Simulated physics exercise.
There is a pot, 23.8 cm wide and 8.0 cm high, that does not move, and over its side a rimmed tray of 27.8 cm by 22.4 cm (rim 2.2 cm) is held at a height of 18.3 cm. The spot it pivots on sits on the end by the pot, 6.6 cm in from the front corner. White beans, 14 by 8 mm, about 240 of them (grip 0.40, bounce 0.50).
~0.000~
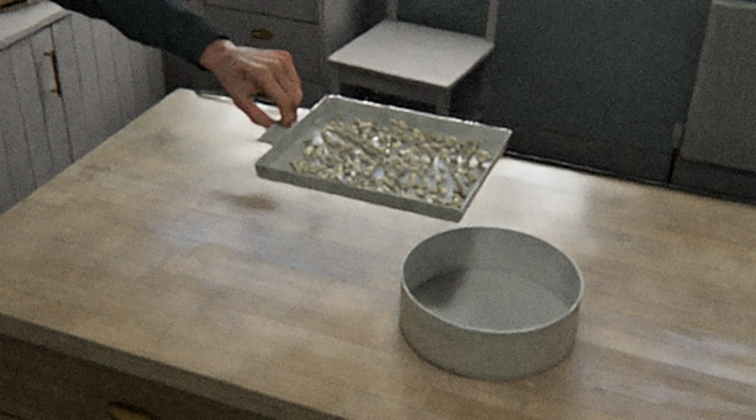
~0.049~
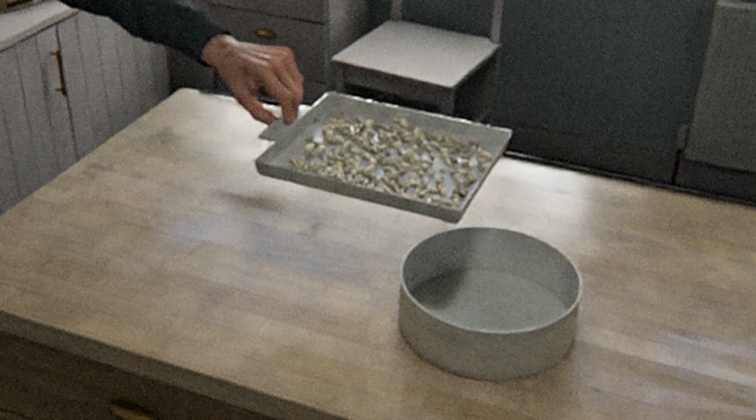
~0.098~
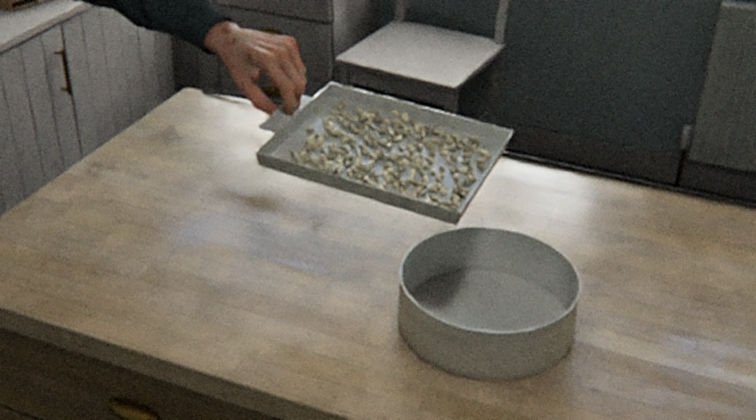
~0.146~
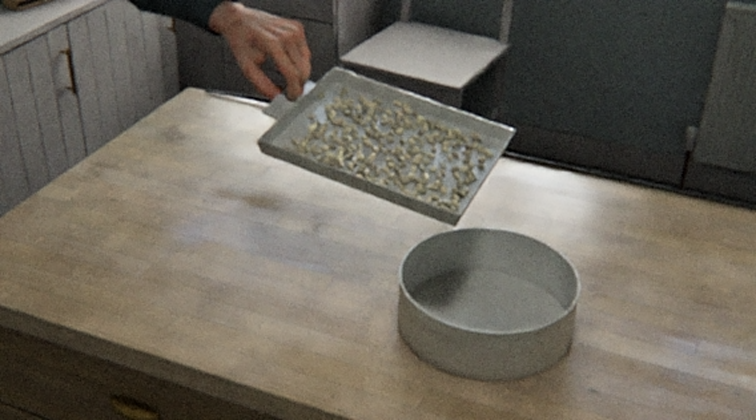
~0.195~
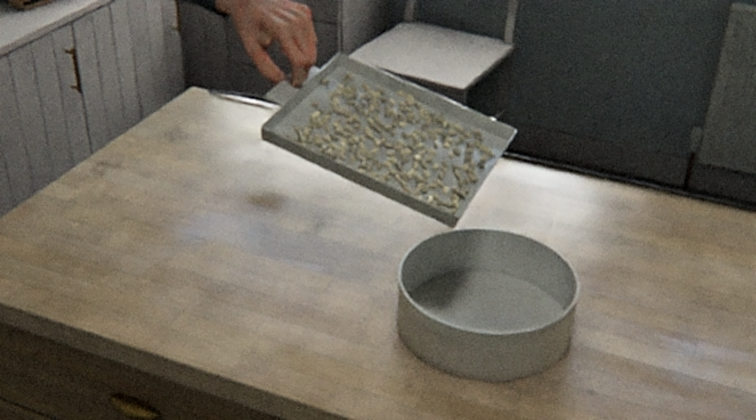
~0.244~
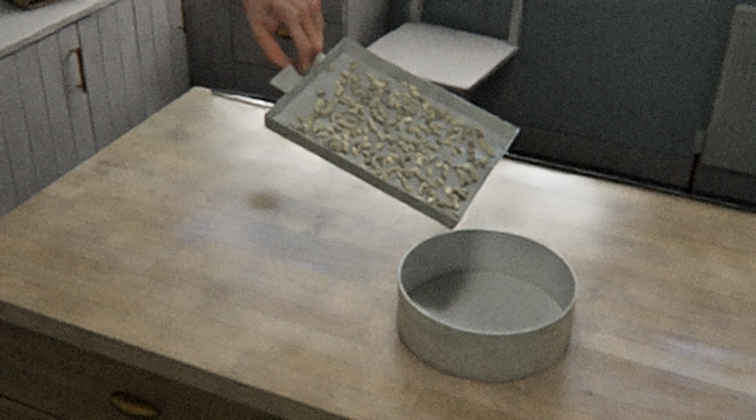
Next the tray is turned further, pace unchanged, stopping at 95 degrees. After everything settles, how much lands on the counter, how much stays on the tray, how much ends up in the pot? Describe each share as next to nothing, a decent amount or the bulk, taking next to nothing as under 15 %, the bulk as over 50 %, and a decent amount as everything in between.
Counter: The amount should be small; left on the tray: The amount should be small; pot: The amount should be over half.
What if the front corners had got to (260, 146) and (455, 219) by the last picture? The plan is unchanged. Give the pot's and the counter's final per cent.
The pot gets 95 and the counter 0.
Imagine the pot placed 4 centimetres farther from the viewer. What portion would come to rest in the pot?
Roughly 95 per cent.
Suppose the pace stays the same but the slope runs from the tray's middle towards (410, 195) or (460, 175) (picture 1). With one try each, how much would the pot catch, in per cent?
Near 90 and 70 per cent, in that order.
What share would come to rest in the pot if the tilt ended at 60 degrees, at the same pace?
Share in the pot: Around 45 %.
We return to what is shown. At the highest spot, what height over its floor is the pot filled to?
My guess is around 2.0 centimetres.
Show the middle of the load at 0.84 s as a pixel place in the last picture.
Near pixel (487, 218).
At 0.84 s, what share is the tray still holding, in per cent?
It's roughly 55 percent.
After 0.60 s, tilt 56 degrees; the tray holds 100 %, the pot 0 %.
Then, at 0.84 s, tilt 80 degrees; the tray holds 55 %, the pot 25 %.
Then, at 1.19 s, tilt 95 degrees; the tray holds 10 %, the pot 80 %.
By 2.4 s all is still; counter 0 %, tray 0 %, pot 100 %.
